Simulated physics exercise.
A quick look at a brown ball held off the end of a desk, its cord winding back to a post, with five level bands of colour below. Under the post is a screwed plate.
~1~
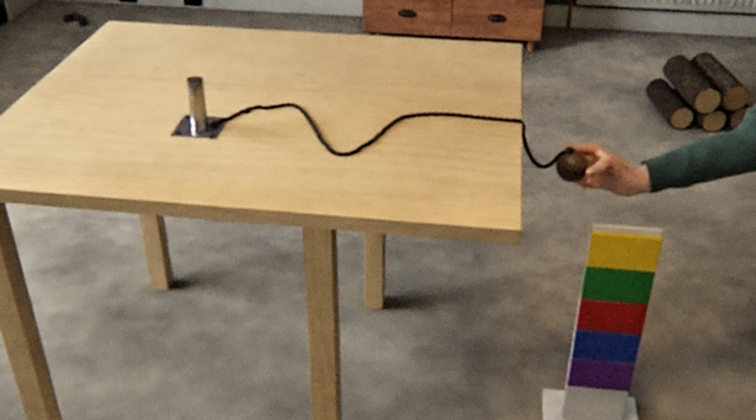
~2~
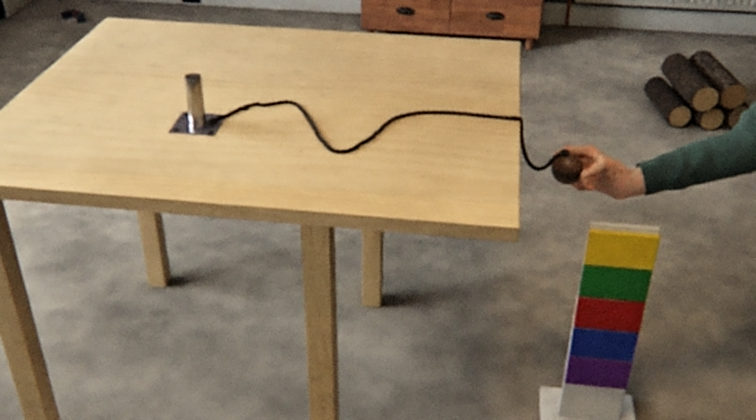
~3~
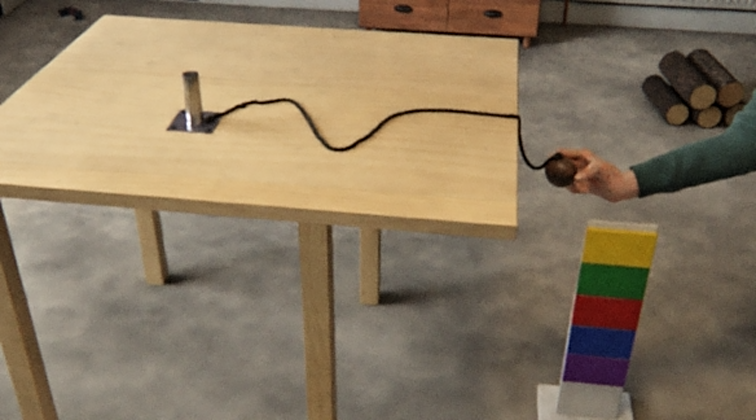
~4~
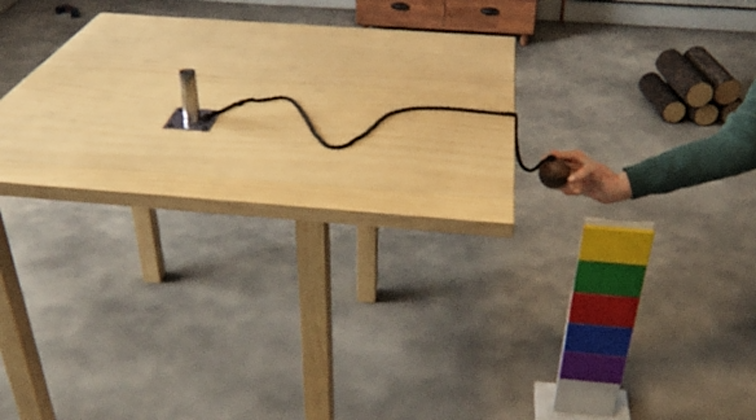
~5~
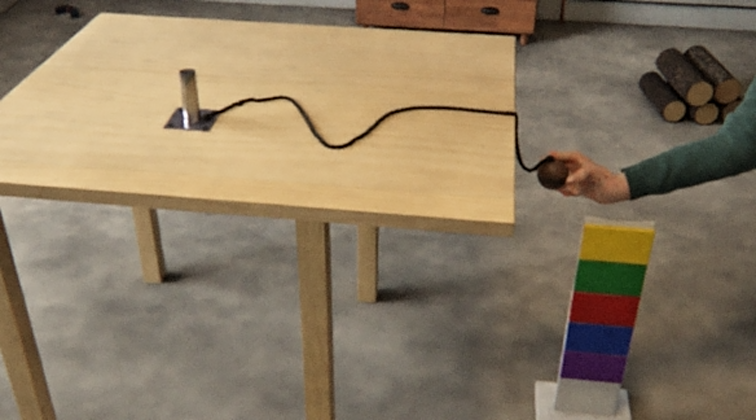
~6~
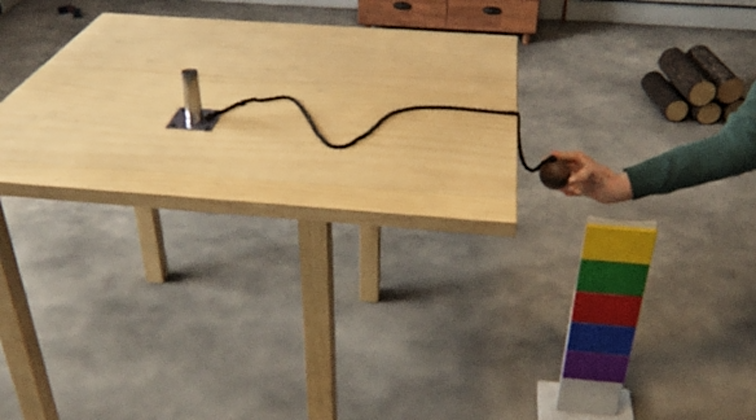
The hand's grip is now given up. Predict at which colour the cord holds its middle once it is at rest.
At blue, I would say.
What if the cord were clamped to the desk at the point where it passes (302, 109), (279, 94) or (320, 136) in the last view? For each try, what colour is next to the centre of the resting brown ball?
Taking the three tries in turn, you'd get red, red and green.
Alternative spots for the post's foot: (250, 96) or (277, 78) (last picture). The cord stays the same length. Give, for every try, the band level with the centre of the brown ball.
Taking the two spots in turn: Purple, then purple.
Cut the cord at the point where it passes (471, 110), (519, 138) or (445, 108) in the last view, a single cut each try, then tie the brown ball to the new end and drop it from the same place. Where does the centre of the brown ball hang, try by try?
About (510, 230) first, then about (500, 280), and finally about (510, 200).
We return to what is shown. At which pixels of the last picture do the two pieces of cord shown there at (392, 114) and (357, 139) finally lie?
(517, 138) and (467, 121).
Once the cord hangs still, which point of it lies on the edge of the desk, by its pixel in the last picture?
(385, 118).
Early on, ball near (535, 303); level with red.
Midway, ball near (477, 326); level with blue.
Near the end, ball near (504, 322); level with blue.
Finally, ball near (495, 326); level with blue. Its middle rests at the blue band.
